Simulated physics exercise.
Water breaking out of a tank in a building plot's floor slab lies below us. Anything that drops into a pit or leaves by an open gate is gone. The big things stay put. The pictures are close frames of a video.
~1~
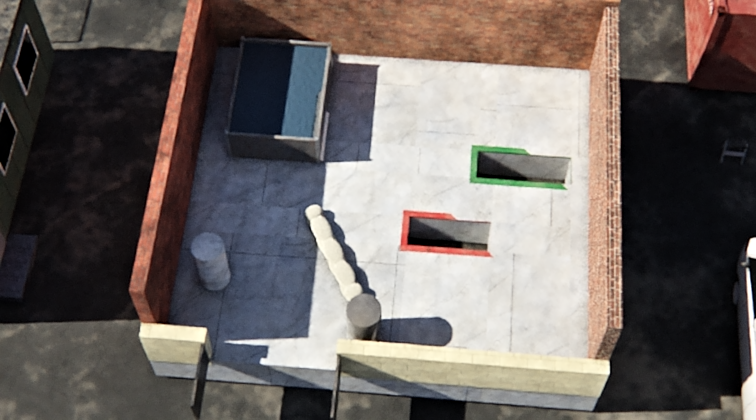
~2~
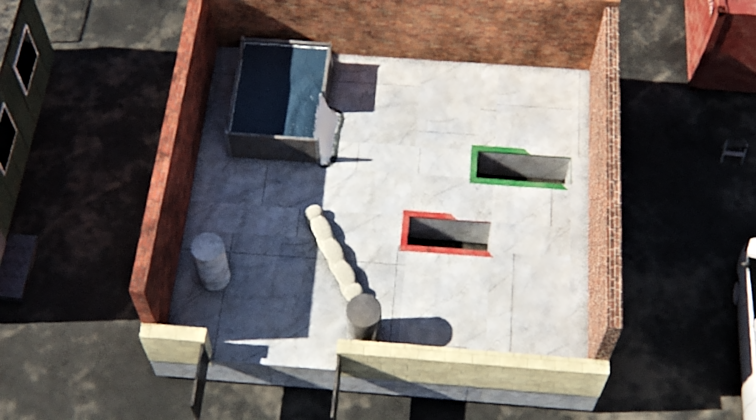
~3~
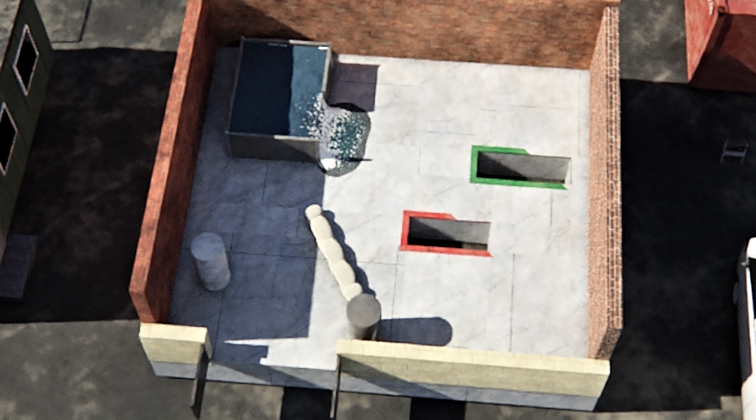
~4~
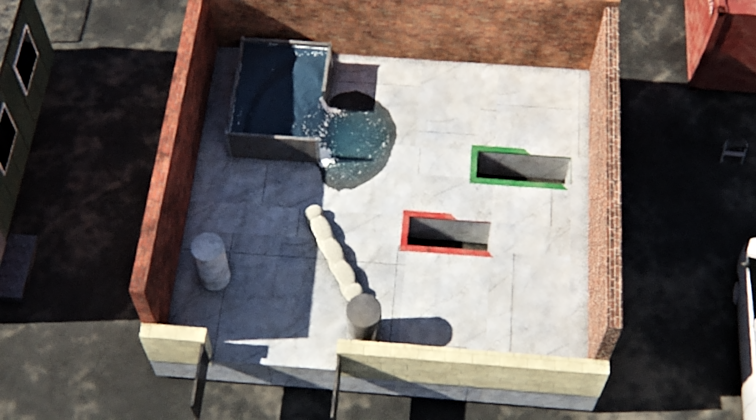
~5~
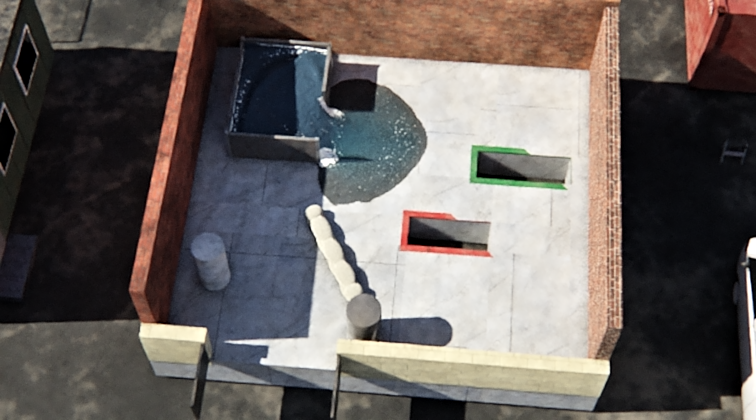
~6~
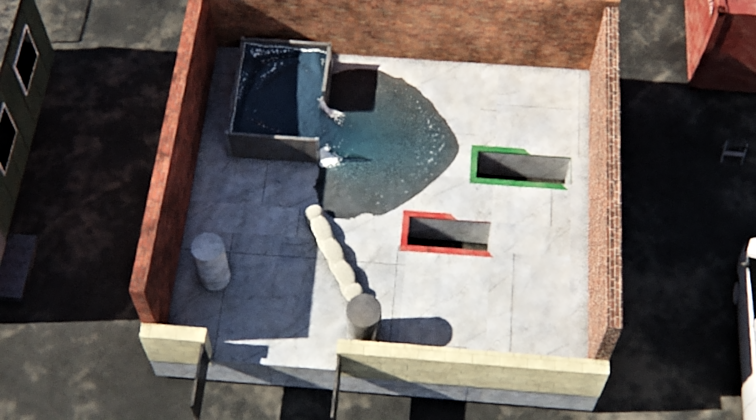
Water bursts from the right side of an open, dark blue tank and fans out rightward and toward the viewer across a pale slab, seen from high above by a still camera. Brick walls enclose the slab, with red- and green-edged openings at right and a knobbly cream barrier and grey cylinders nearer. The foaming spill widens into a blue-green sheet, its rounded front nearing both openings.
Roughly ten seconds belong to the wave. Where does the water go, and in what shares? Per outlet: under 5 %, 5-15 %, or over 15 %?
The gate fails to reach five per cent; the red pit passes fifteen per cent; the green pit passes fifteen per cent.
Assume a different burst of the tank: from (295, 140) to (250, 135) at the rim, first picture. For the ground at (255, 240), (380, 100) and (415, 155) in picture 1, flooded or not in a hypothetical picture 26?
First point swamped, second point spared, third point spared.
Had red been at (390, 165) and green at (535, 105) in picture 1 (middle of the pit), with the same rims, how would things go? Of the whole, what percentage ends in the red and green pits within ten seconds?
Red 50%, green 20%.
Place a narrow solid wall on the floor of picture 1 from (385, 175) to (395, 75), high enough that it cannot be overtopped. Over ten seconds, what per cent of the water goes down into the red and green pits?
The red pit gets 15 per cent, the green pit 10 per cent.
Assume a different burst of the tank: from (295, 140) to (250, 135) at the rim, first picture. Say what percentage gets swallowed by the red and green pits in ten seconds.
Result - red: 2 %; green: 0 %.
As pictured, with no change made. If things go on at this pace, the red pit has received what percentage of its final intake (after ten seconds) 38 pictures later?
Approximately 75 in a hundred, I reckon.
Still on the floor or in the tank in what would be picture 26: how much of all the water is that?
Some 80 per cent has not gone.
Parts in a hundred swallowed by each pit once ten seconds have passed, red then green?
22 in a hundred, then 32 in a hundred.
A moment on, water covers 30 % of the floor; the gate 0 %, the red pit 1 %, the green pit 2 %.
Next, water covers 45 % of the floor; the gate 0 %, the red pit 6 %, the green pit 5 %.
Then, water covers 50 % of the floor; the gate 0 %, the red pit 11 %, the green pit 10 %.
Later, water covers 60 % of the floor; the gate 0 %, the red pit 16 %, the green pit 21 %.
In the end, water covers 65 % of the floor; the gate 0 %, the red pit 21 %, the green pit 31 %.
